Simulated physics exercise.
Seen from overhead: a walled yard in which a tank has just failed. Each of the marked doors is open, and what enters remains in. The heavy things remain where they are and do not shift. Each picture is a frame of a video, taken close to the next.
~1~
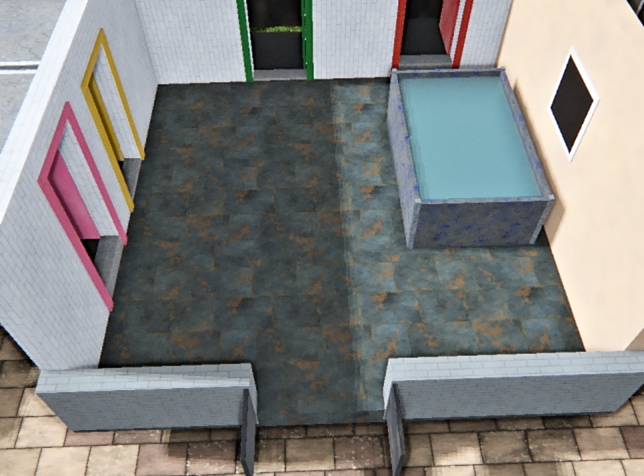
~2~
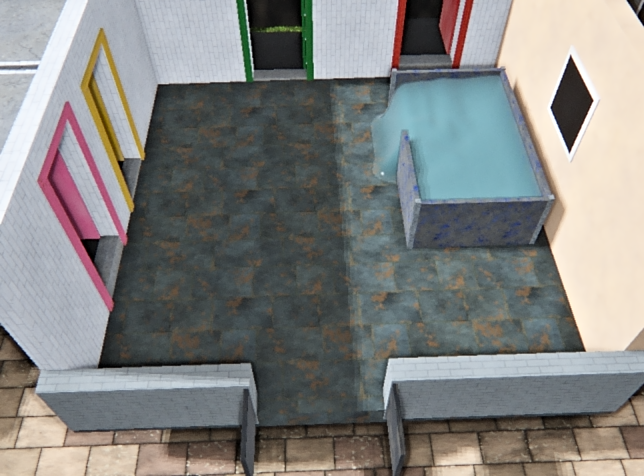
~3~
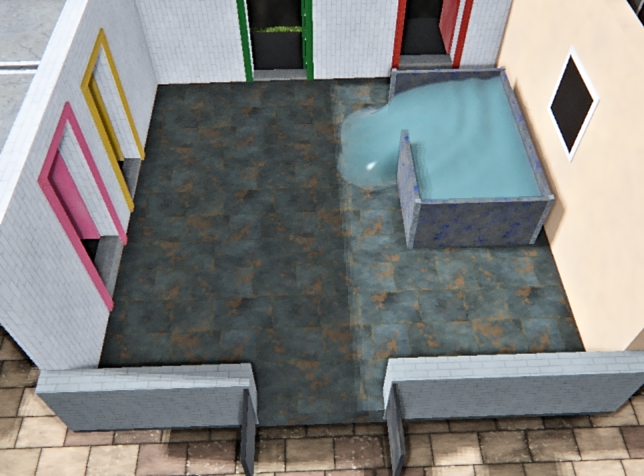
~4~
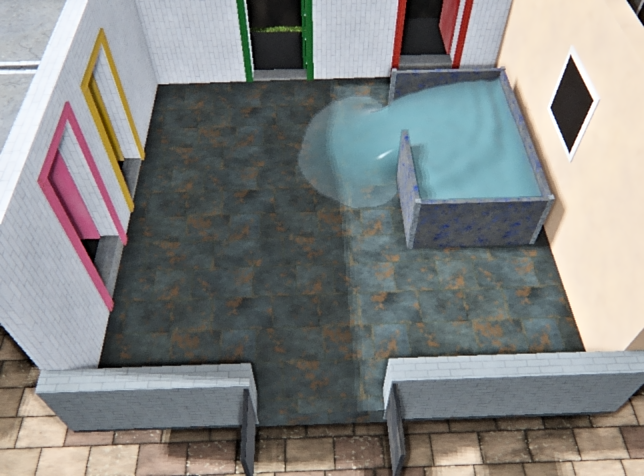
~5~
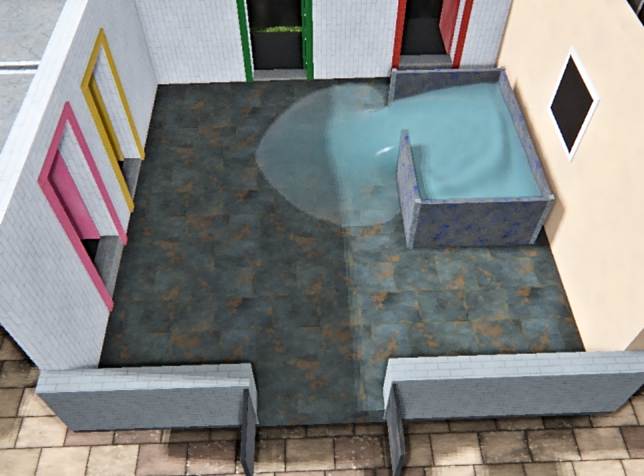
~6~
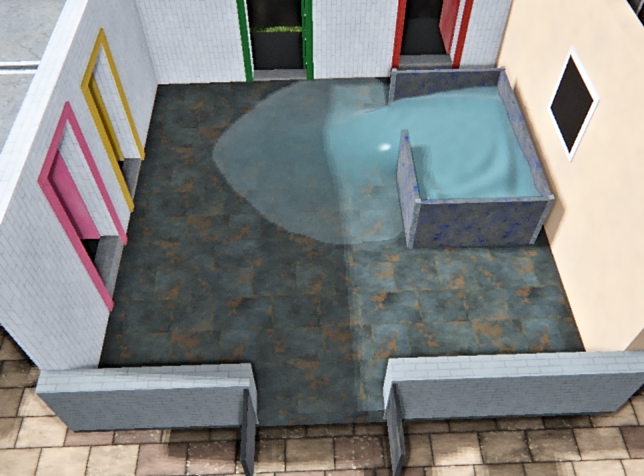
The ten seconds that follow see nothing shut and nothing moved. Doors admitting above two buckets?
In order: The red door lets in little enough there; the pink door lets in little enough there; the yellow door lets too much in there; the green door lets too much in there.
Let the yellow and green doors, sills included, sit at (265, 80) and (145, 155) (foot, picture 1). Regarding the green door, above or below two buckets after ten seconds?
As I see it, the green door comes in higher.
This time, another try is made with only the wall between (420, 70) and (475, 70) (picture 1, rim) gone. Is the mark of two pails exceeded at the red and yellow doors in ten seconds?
Red overflows; yellow overflows.
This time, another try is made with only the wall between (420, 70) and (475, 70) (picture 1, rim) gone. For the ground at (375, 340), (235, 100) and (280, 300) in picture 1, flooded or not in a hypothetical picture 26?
Sequence: Spared / wetted / spared.
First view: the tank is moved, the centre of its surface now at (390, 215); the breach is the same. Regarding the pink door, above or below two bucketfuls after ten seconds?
As far as I can tell, pink gets swamped.
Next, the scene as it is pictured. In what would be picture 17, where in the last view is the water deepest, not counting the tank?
Somewhere near (190, 88), I think.
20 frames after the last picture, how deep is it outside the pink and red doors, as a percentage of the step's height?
I'd say around 70 and 0 in a hundred.
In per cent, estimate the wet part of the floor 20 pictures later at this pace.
Close to 55 %.
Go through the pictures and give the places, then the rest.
Still water in the open tank at (464, 134), in the first frame.
Water pours out at (397, 133) and has run to (386, 179), in the second frame.
Water pours out at (397, 134) and has run to (349, 177), in the third frame.
Water pours out at (397, 135) and has run to (303, 164), in the fourth frame.
The front is at (263, 165), out from the gap at (397, 136), in the fifth frame.
Water pours out at (397, 135) and has run to (219, 158), in the sixth frame.
A moment on, water covers 45 % of the floor; the red door not reached, the pink door not reached, the yellow door over two buckets in, the green door under two buckets in.
Next, water covers 50 % of the floor; the red door not reached, the pink door wet at the sill, nothing in, the yellow door far over two buckets in, the green door over two buckets in.
Then, water covers 55 % of the floor; the red door wet at the sill, nothing in, the pink door wet at the sill, nothing in, the yellow door far over two buckets in, the green door far over two buckets in.
Later, water covers 85 % of the floor; the red door wet at the sill, nothing in, the pink door wet at the sill, nothing in, the yellow door far over two buckets in, the green door far over two buckets in.
In the end, water covers 95 % of the floor; the red door wet at the sill, nothing in, the pink door wet at the sill, nothing in, the yellow door far over two buckets in, the green door far over two buckets in.
